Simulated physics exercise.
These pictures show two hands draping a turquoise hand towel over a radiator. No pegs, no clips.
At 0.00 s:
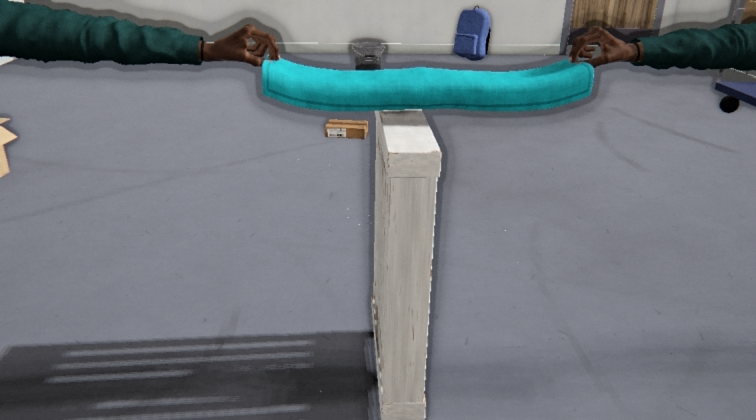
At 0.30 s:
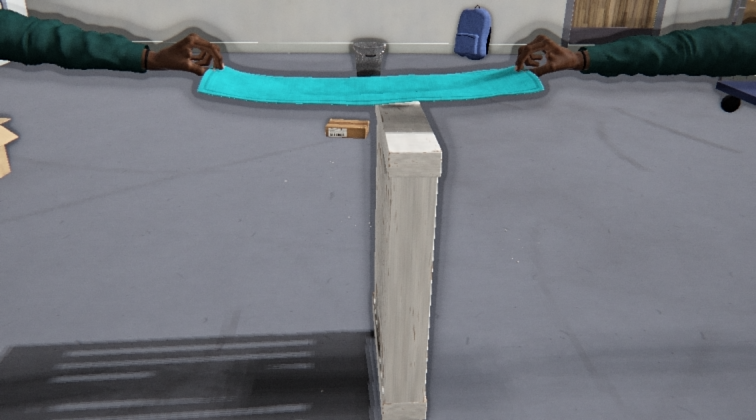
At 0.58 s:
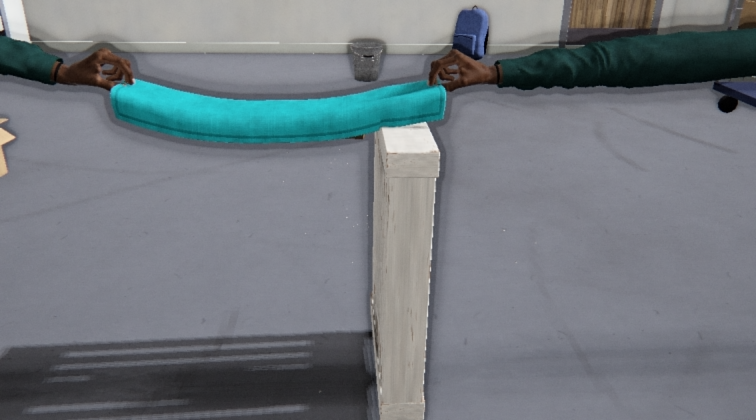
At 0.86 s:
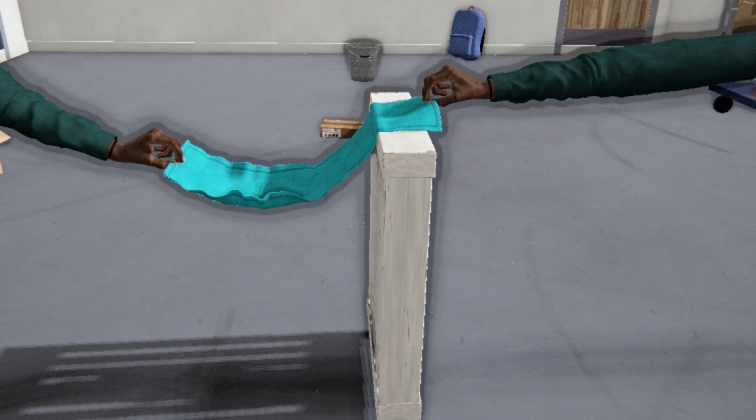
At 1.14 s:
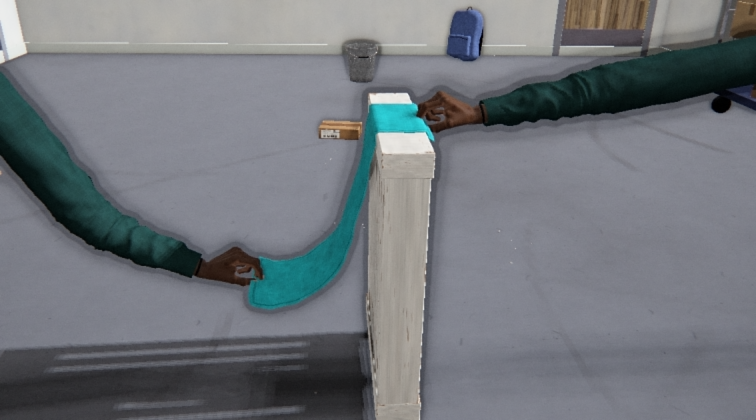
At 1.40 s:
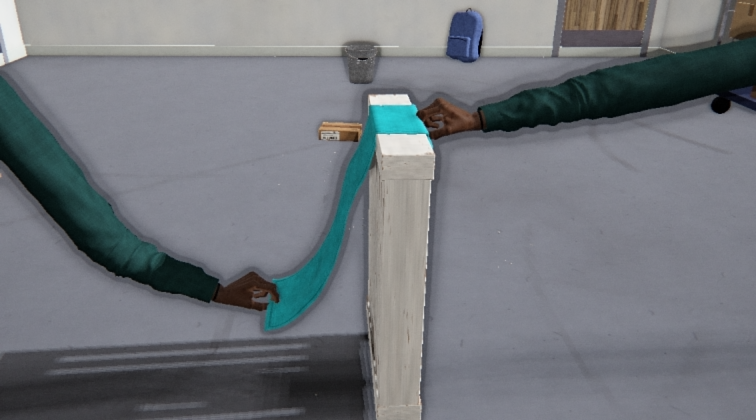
Two hands held a turquoise towel stretched out above a radiator, moved it to the left, then lowered it across the top, the left hand drawing its longer end down the left side.
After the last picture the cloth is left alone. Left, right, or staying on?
In the end the turquoise hand towel slips off to the left.
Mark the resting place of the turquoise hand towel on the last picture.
Close to (345, 384).
After 1.78 s, hand towel clear of the top and falling near (342, 333).
After 2.04 s, hand towel in a heap on the floor near (345, 383).
In the end, hand towel in a heap on the floor near (344, 384). The turquoise hand towel falls on the left side.
